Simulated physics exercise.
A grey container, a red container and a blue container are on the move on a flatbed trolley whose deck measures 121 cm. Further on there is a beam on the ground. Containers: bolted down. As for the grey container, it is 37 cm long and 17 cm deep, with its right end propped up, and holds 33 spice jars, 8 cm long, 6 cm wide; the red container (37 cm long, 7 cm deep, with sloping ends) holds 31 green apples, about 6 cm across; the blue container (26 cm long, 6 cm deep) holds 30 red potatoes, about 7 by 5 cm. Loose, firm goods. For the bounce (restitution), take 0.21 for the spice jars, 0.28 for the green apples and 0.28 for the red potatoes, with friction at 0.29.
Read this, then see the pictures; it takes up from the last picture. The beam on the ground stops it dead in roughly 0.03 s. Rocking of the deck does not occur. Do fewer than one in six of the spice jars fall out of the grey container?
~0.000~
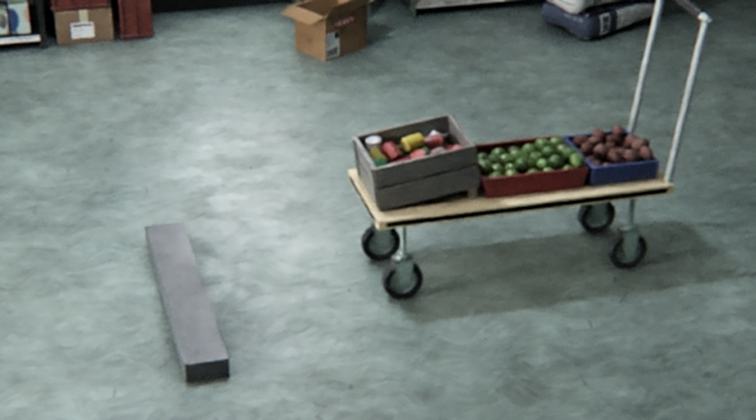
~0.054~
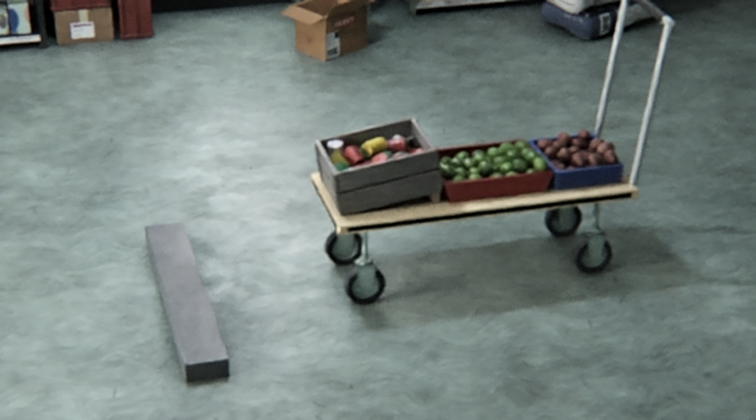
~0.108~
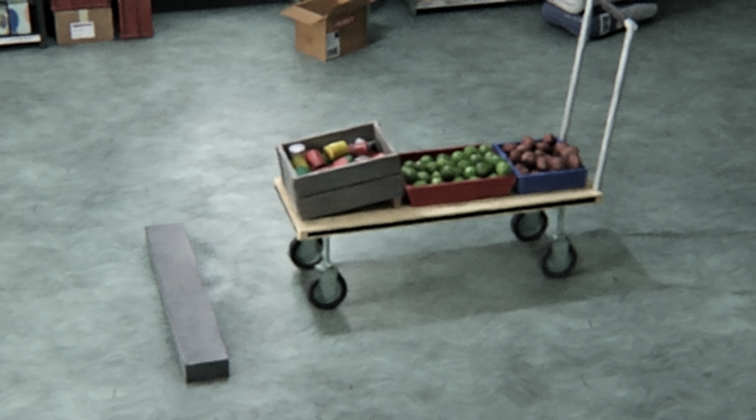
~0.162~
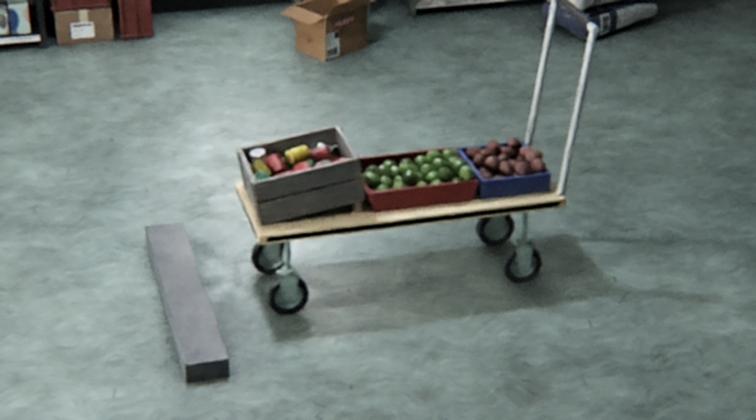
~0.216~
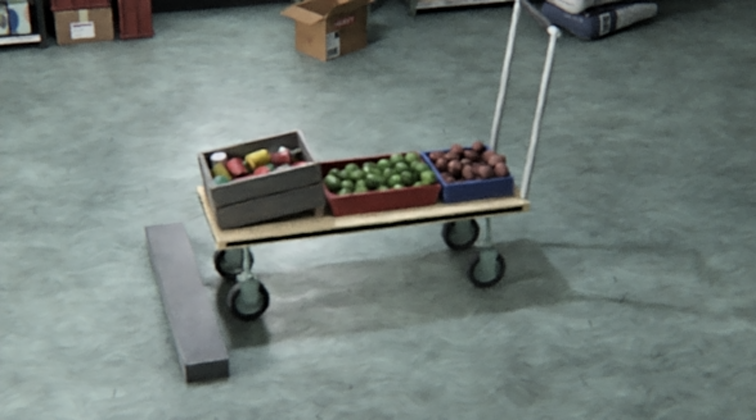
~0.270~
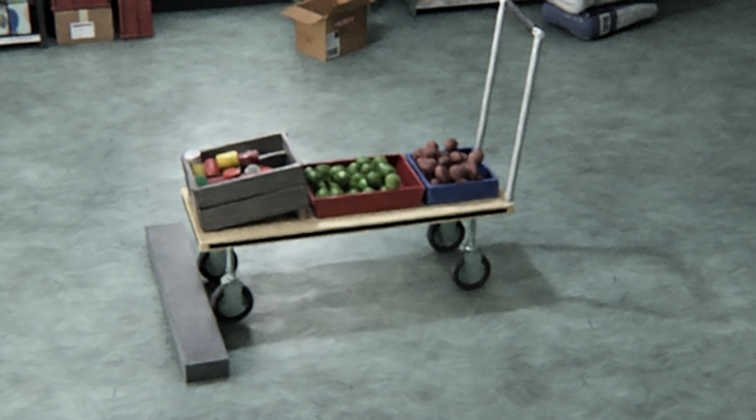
The overboard fraction stays short of one sixth.
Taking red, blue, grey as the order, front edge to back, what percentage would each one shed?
Grey container 0 %, red container 30 %, blue container 30 %.
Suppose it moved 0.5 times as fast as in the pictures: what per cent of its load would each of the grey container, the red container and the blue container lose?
Then the grey container sheds 0 per cent, the red container 0 per cent, and the blue container 10 per cent.
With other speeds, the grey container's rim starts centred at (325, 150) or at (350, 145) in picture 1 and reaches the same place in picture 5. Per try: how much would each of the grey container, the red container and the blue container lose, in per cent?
Losses in order of the tries would be grey container 0 and 0 %, red container 0 and 0 %, blue container 0 and 10 %.
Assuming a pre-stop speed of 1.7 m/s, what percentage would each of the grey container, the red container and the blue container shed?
Grey container 0 %, red container 0 %, blue container 10 %.
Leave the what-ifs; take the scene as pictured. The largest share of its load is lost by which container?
That's the blue container.
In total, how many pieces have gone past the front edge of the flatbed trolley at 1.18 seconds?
I count about 1 pieces out front at that moment.
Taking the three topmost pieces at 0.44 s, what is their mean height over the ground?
I'd put it close to 70 cm.
After 0.32 s, grey container 33 in, 0 out, red container 31 in, 0 out and blue container 28 in, 2 out.
After 0.44 s, grey container 33 in, 0 out, red container 30 in, 1 out and blue container 22 in, 8 out.
After 0.67 s, grey container 32 in, 1 out, red container 26 in, 5 out and blue container 19 in, 11 out.
Final count (at 1.18 s), grey container 32 in, 1 out, red container 26 in, 5 out and blue container 19 in, 11 out. Asked share, 1 of 33, 3 per cent.
